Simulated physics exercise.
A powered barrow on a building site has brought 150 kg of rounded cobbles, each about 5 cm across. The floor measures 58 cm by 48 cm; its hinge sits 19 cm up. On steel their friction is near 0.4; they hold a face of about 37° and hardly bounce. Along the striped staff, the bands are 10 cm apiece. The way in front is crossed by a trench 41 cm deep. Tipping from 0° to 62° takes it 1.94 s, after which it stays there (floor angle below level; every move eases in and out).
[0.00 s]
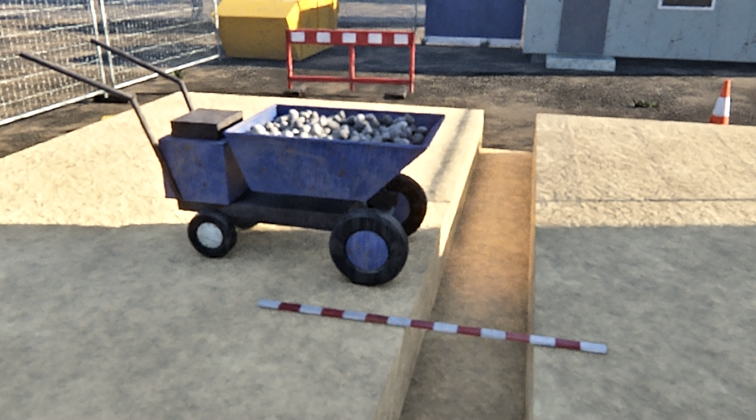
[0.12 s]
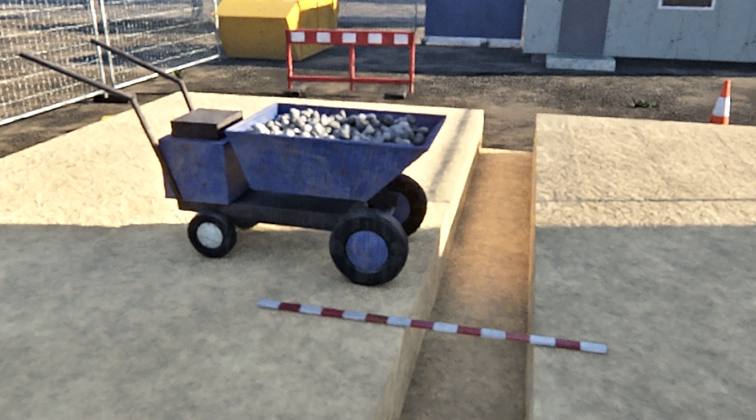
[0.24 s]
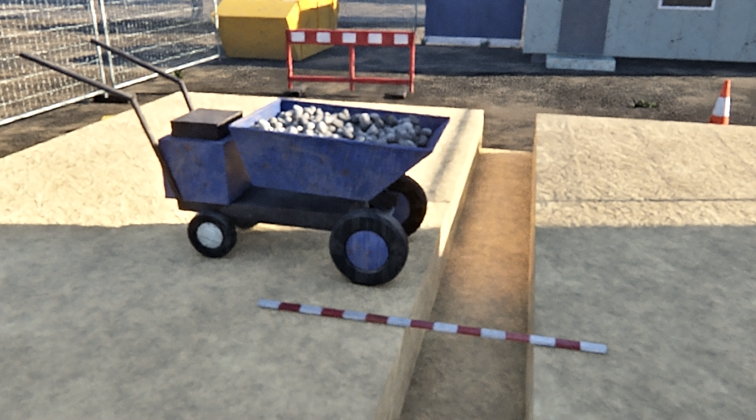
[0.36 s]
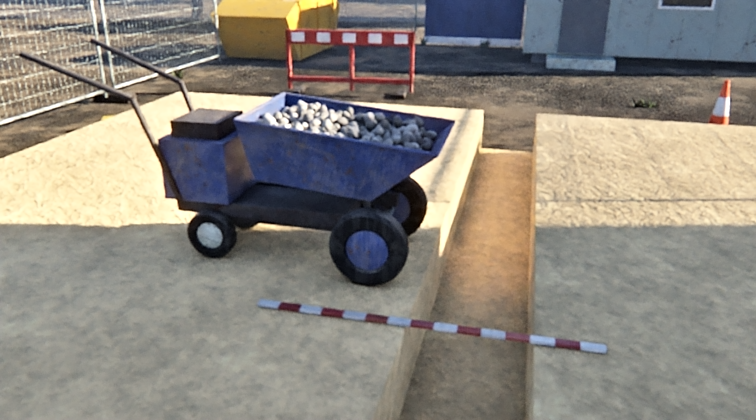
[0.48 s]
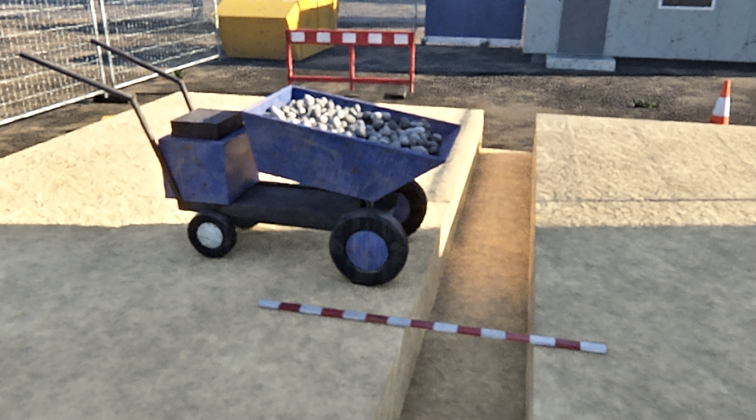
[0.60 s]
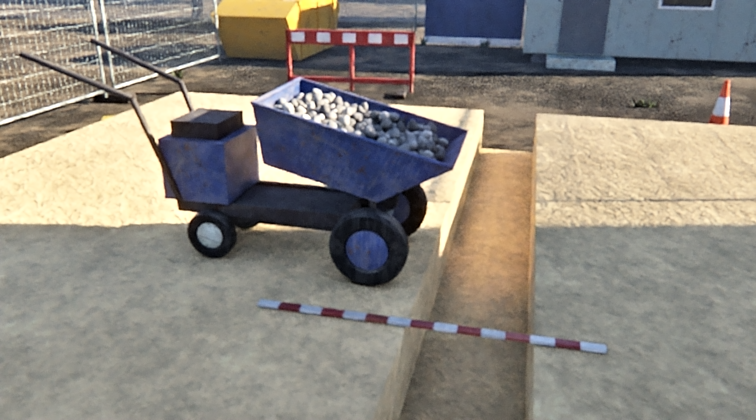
At first, a blue barrow loaded with rounded grey stones stands on pale boards beside a narrow trench, its tray level and a red-and-white staff lying in front. The tray then slowly tilts, its left end rising and its right lip dipping slightly, while the stones shift a little towards the right.
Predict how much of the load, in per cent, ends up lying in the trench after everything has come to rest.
Roughly 71 per cent of it.
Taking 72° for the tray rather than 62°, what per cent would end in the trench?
Trench share: Approx. 75%.
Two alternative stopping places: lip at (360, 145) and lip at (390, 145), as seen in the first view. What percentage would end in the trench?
From the first spot near 100, from the second near 100 per cent.
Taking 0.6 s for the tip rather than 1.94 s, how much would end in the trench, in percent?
Close to 50 per cent then.
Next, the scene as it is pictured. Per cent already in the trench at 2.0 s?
Close to 25 per cent has got there by then.
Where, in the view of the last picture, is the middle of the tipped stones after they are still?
The stones end up centred near (512, 324).
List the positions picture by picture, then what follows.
In the first frame, the tray is at 0°, its lip at (427, 149); the top of the load is at (386, 123).
The second frame shows lip at (428, 149), floor tilted 1°, highest stones at (381, 124); the stones move at 0.1 m/s on average.
In the third frame, the tray is at 3°, its lip at (432, 152); the top of the load is at (349, 121); the stones move at 0.2 m/s on average.
The fourth frame shows lip at (438, 156), floor tilted 6°, highest stones at (307, 112); the stones move at 0.2 m/s on average.
In the fifth frame, the tray is at 10°, its lip at (445, 161); the top of the load is at (309, 106); the stones move at 0.3 m/s on average.
The sixth frame shows lip at (453, 168), floor tilted 14°, highest stones at (315, 101); the stones move at 0.4 m/s on average.
After 1.5 s the floor is at 52°; 99 % in the tray, 1 % in the trench; the foremost stones are at (505, 218).
After 2.0 s the floor is at 62°; 57 % in the tray, 27 % in the trench, 15 % past the trench; the foremost stones are at (598, 279).
After 2.4 s the floor is at 62°; 30 % in the tray, 41 % in the trench, 29 % past the trench; the foremost stones are at (676, 289).
After 4.3 s the floor is at 62°; 0 % in the tray, 71 % in the trench, 29 % past the trench; the foremost stones are at (718, 299).
